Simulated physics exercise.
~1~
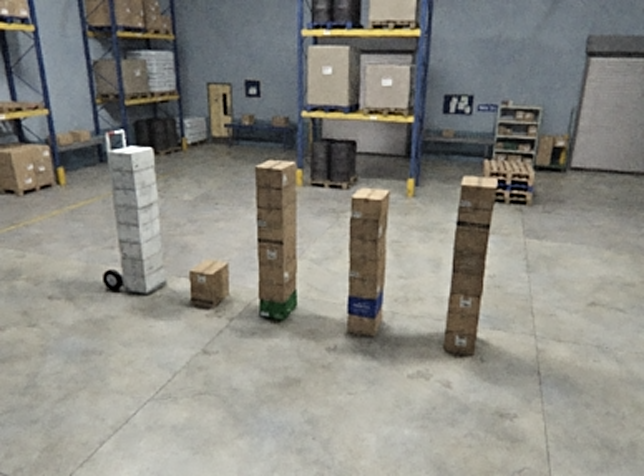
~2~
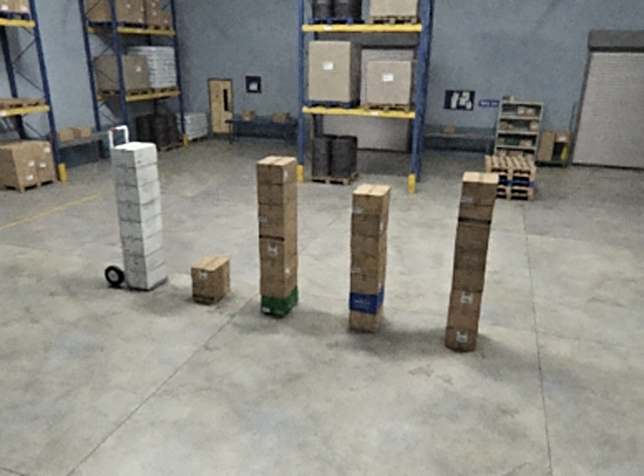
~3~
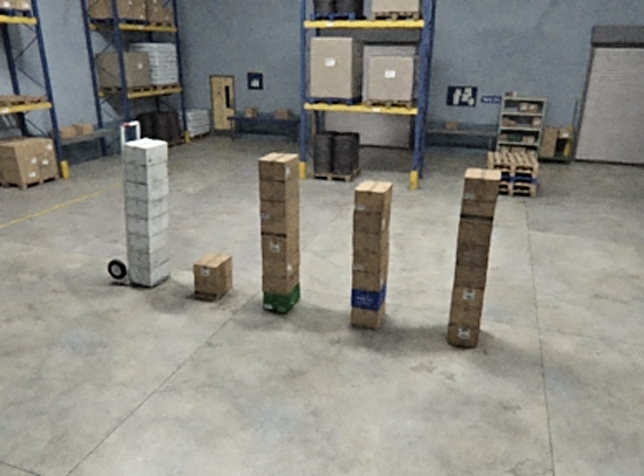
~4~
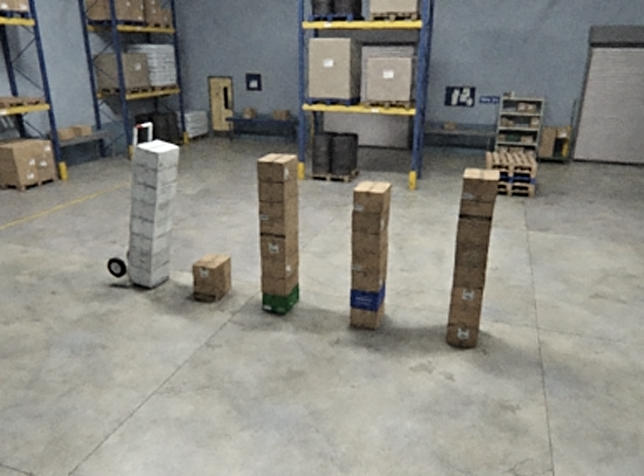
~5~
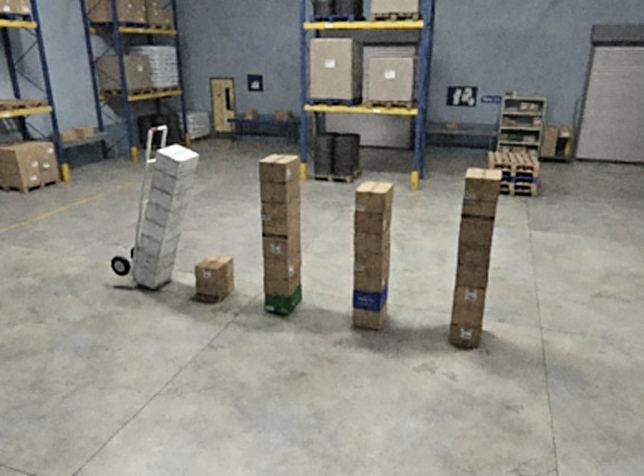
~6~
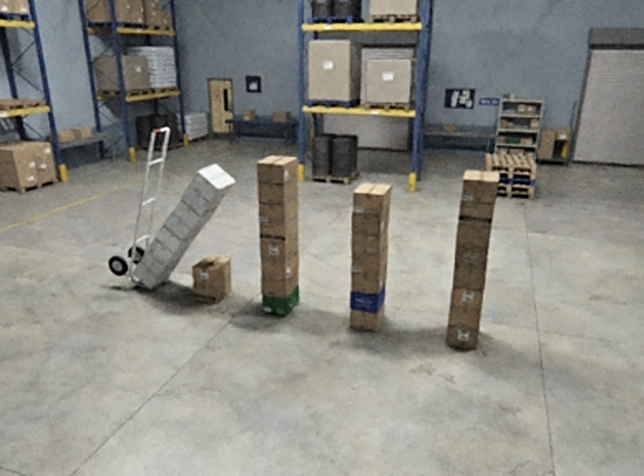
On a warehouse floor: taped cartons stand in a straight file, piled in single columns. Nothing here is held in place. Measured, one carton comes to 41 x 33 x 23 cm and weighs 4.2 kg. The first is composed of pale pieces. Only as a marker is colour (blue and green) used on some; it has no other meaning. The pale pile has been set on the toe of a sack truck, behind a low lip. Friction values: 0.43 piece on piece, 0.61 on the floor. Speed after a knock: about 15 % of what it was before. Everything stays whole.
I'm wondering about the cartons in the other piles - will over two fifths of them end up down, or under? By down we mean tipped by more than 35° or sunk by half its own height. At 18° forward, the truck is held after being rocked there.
I'd say under two fifths.
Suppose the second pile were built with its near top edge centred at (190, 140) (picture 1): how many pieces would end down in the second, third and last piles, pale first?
Pile by pile that makes second 9, third 7, last 7.
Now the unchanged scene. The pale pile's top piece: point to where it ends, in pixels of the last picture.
(255, 270).
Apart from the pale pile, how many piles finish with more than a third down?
That comes to 0.
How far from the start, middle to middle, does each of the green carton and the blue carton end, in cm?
Estimate: Green near 0 cm, blue near 0 cm.
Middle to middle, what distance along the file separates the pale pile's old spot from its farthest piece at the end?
Distance: Near 170 cm.
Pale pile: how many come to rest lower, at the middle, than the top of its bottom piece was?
The total comes to 4.
Then, 0.20 s past the last view, 8 of the pale pile down; none of the 25 other cartons down.
Then, 0.62 s past the last view, 8 of the pale pile down; none of the 25 other cartons down, 10 disturbed; green carton 38 mm from its place.
In the end, 8 of the pale pile down; none of the 25 other cartons down, 10 disturbed; green carton 37 mm from its place; blue carton unmoved. That is 0 per cent. From the last view, middles, green carton near (284, 299), blue carton near (368, 295).
